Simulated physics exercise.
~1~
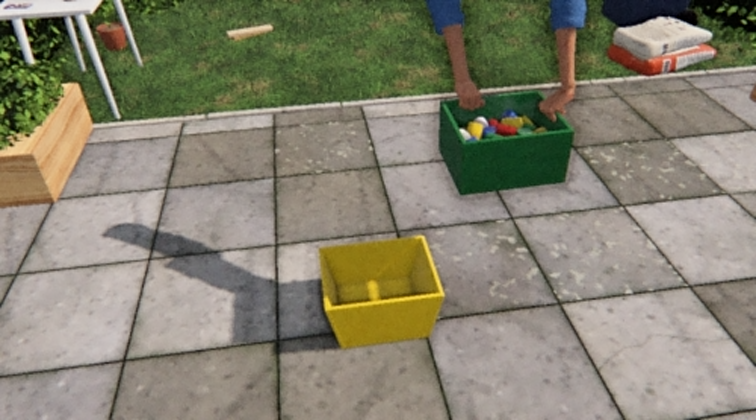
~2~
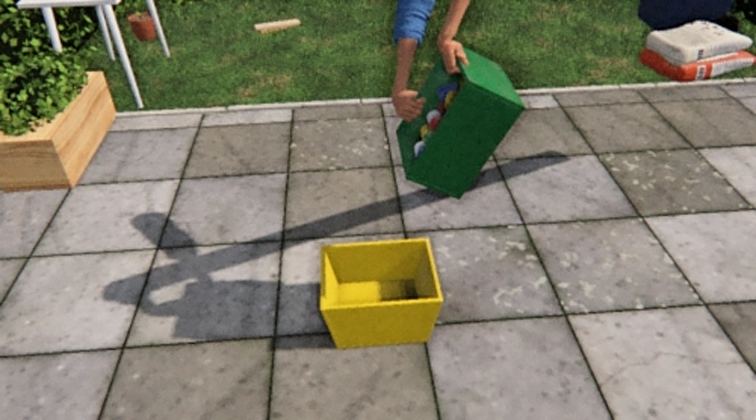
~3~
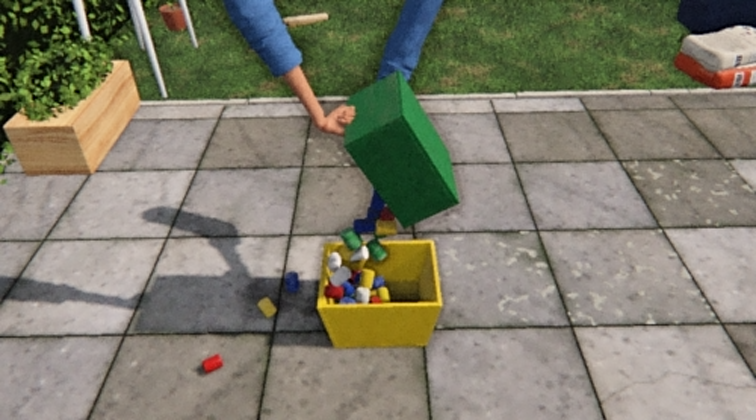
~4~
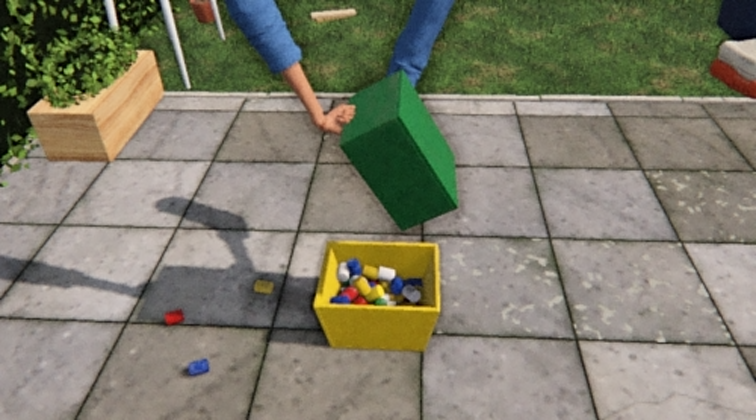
At first, two hands grip a green crate filled with small colourful pieces on a paved patio, behind an empty yellow tray. The hands lift and tilt the crate, swinging it to the left as its shadow stretches across the slabs. It tips further until its open side faces down over the tray, and the pieces tumble out in a loose stream. Most drop into the tray, while a few scatter on the paving to its left. Finally, the crate hangs tilted above the tray, which holds a heap of pieces, with three lying outside, one red, one blue and one yellow.
